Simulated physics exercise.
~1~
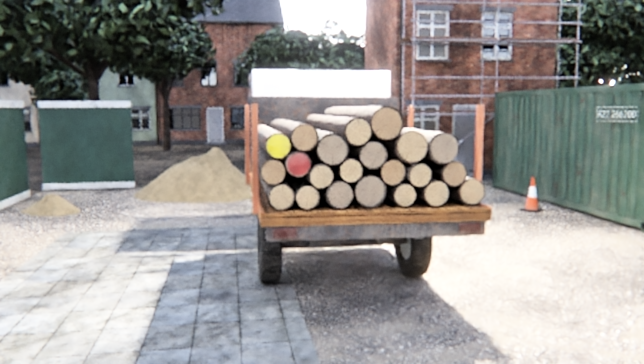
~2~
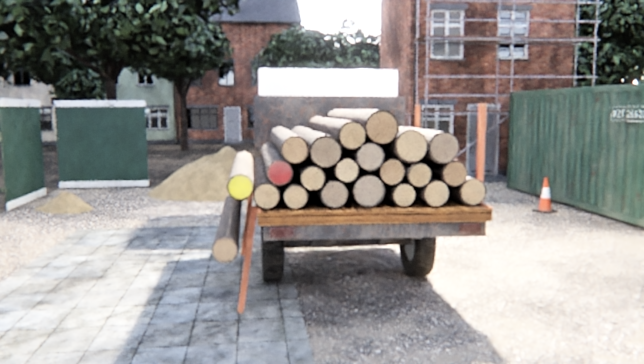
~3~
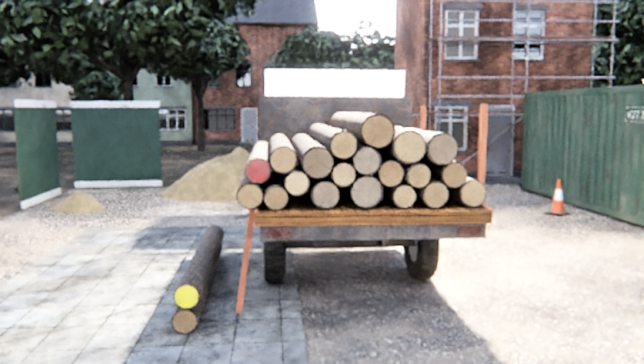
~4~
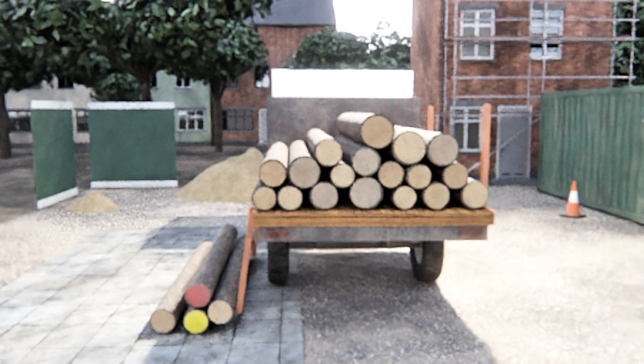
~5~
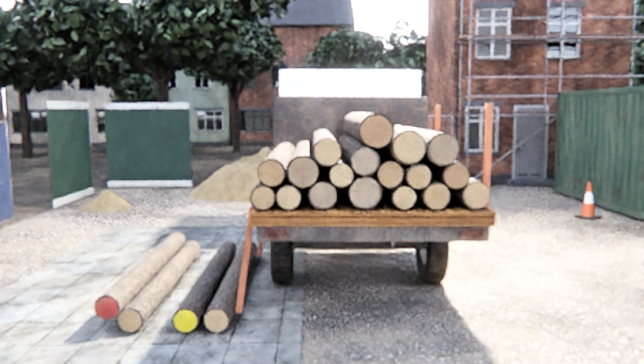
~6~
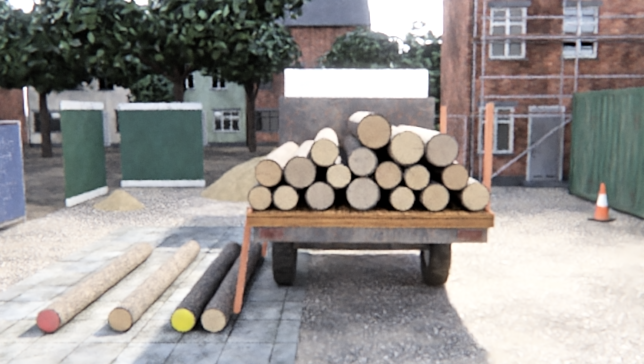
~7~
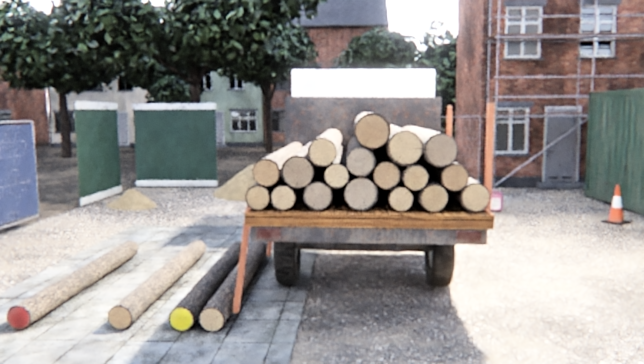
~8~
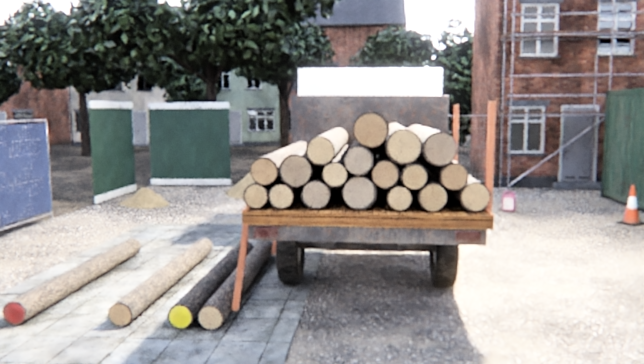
In a gravel and paved yard with brick buildings, trees and green hoardings behind, a flatbed lorry is seen from its tail end. Its deck carries a stack of timber poles held by orange posts on both sides, with one yellow end and one red end at the left of the pile. The left posts swing down, and the yellow-ended pole drops off that side with another pole. The red-ended pole rolls left and falls after them with one more. The fallen poles spread across the paving, the red-ended one rolling farthest left, as the view drifts slightly sideways. Four poles lie still on the ground, while the rest stay stacked on the deck.
